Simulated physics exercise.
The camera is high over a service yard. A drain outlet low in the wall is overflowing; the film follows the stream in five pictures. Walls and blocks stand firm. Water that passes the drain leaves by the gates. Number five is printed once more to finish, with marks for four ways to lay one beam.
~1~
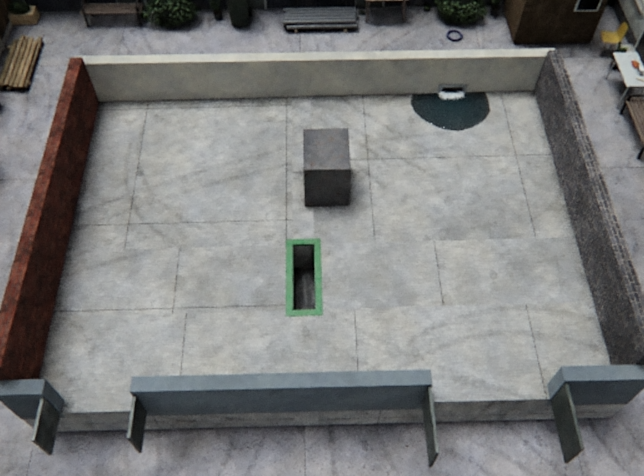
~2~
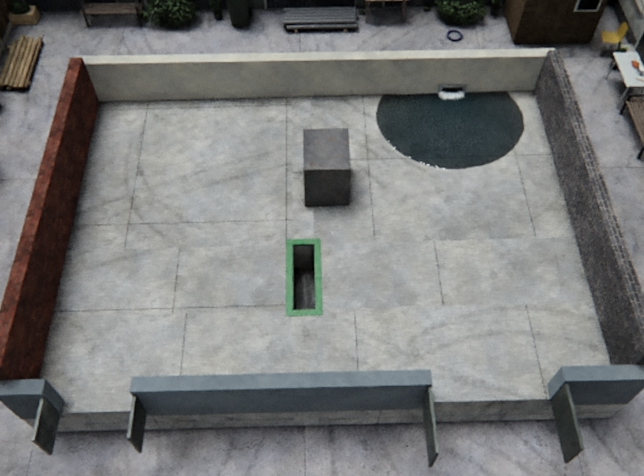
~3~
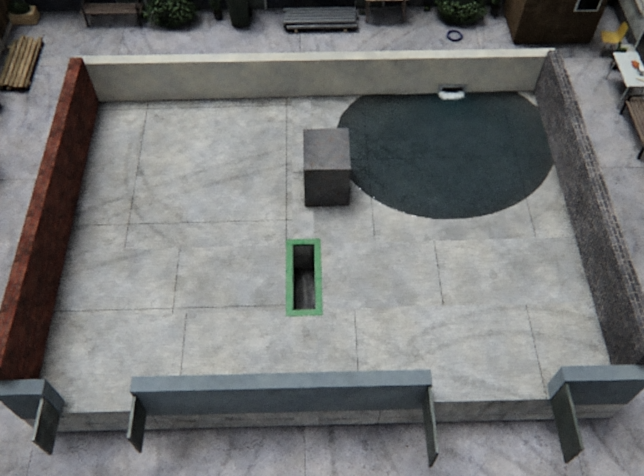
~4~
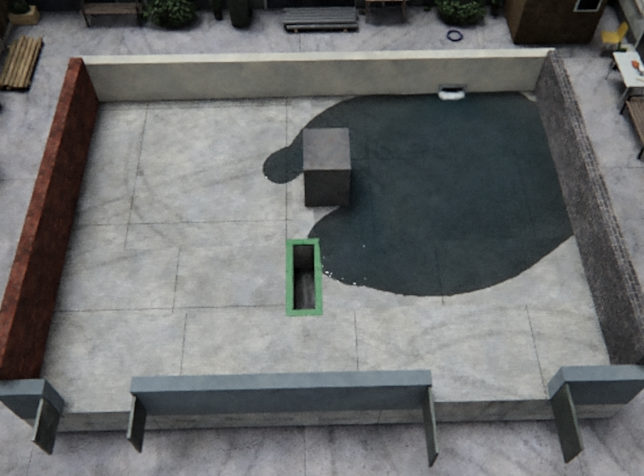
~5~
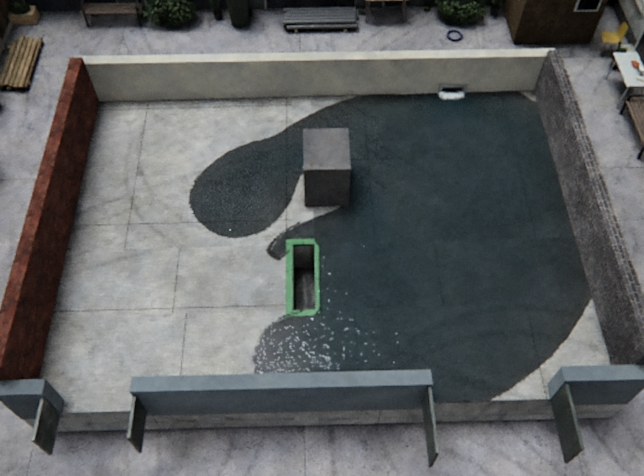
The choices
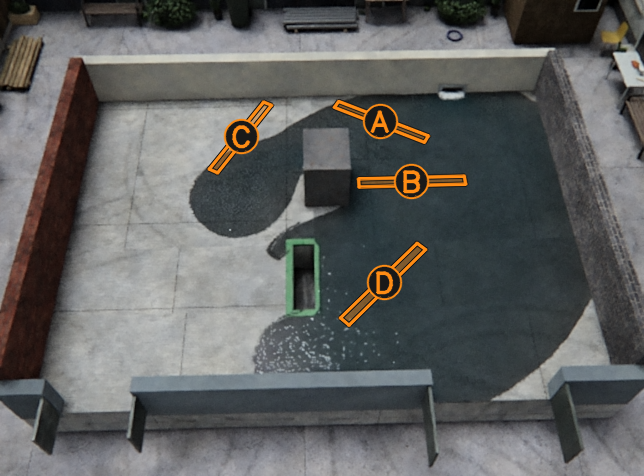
Dark water spreads across the pale concrete floor of a walled service yard, seen from high above by a still camera. A red wall stands left, a dark grey one right, a grey block near the middle above a green-edged gully, and blue-grey walls with open gates in front. From the outfall at upper right, the pool widens, wraps around the block, reaches the gully and runs into it while spreading toward the front wall.
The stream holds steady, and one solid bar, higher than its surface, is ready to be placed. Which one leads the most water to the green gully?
Take D.
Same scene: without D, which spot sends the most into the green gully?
The answer is C.
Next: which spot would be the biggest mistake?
B.
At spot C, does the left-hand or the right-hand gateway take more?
The left one.
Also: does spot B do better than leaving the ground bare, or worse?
Worse.
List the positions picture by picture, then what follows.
Outfall at (452, 89); green gully at (304, 276); open gate at (104, 398); open gate at (486, 387); 2 % of the ground under water, visible out to (457, 126); green gully still dry, in the first frame.
In the second frame, 8 % of the ground under water, visible out to (412, 156); green gully still dry.
In the third frame, 19 % of the ground under water, visible out to (394, 205); green gully still dry.
In the fourth frame, 34 % of the ground under water, visible out to (324, 266); green gully still dry.
In the fifth frame, 54 % of the ground under water, visible out to (291, 350); green gully taking water.
In orange, A from (336, 104) to (426, 139); B from (358, 182) to (464, 180); C from (213, 170) to (267, 103); D from (344, 321) to (421, 246).
With A, about 11 % of the stream goes into the green gully, about 88 % out by the gates.
With B, about 7 % of the stream goes into the green gully, about 93 % out by the gates.
With C, about 17 % of the stream goes into the green gully, about 83 % out by the gates.
With D, about 29 % of the stream goes into the green gully, about 71 % out by the gates.
